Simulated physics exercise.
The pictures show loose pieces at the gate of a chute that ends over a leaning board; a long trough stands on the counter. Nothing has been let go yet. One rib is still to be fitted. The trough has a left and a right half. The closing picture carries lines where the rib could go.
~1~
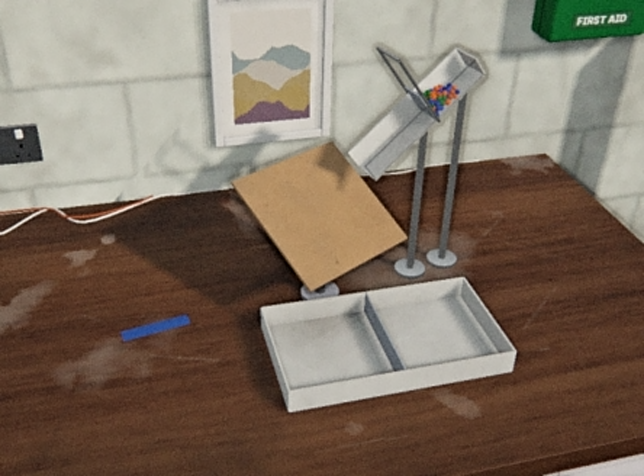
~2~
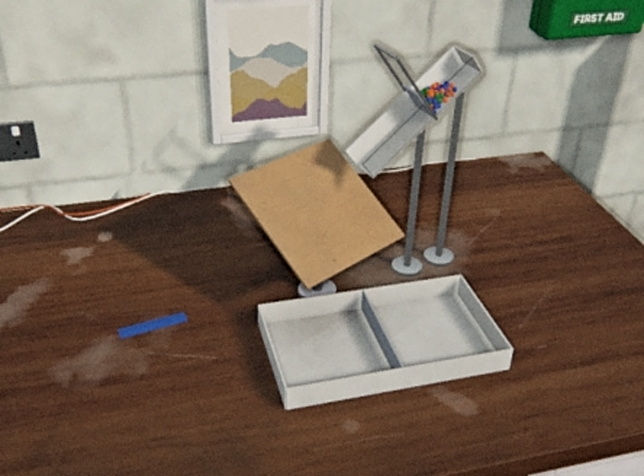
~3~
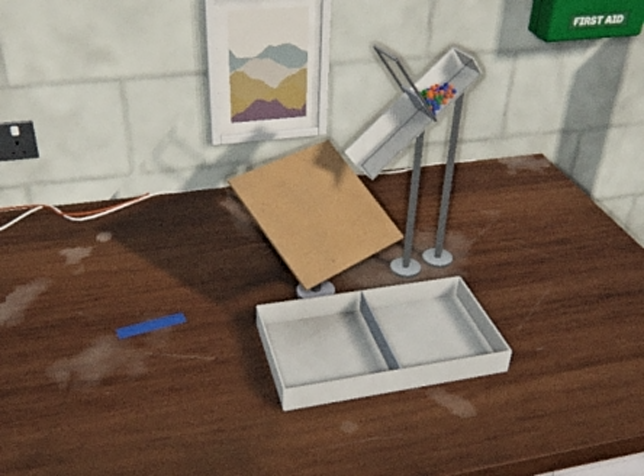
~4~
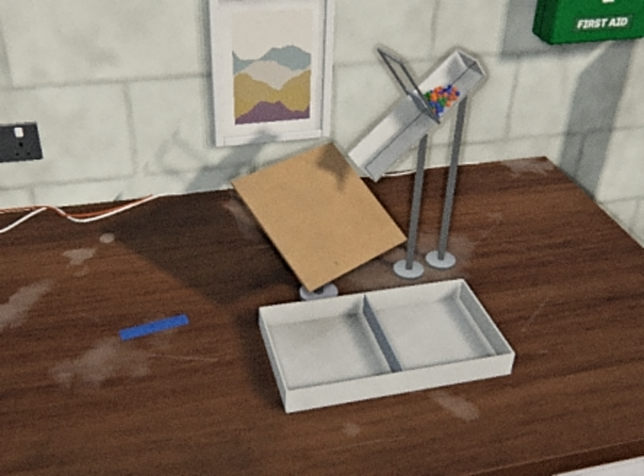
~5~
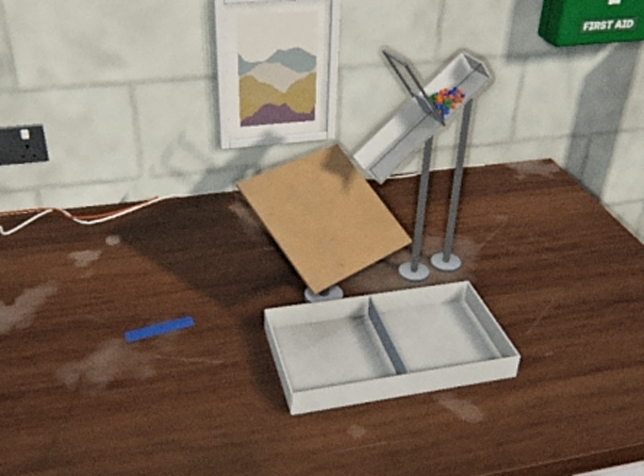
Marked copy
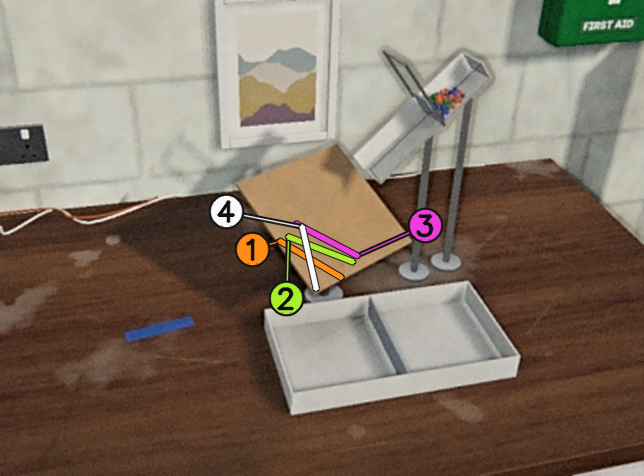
To begin with, a cluster of small colourful pieces sits behind a shut gate in a sloping chute, above a tilted brown board and a pale trough split into two halves. The view then shifts very slightly back and forth, while the pieces, board and trough stay still on the dark wooden counter.
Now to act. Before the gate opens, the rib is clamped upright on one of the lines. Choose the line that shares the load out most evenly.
Best: 1.
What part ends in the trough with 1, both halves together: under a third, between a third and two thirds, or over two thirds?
Line 1 gives over two thirds.
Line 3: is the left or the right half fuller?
More lands on the right.
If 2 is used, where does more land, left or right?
The right half.
On the marked copy, line 1 from (280, 241) to (341, 277); line 2 from (288, 236) to (352, 261); line 3 from (296, 223) to (357, 255); line 4 from (302, 226) to (316, 288).
Choosing 1, of what is caught, close to half in the left half, close to half in the right.
Choosing 2, of what is caught, a small share in the left half, the bulk in the right.
Choosing 3, of what is caught, a small share in the left half, the bulk in the right.
Choosing 4, of what is caught, all but a few in the left half, a small share in the right.
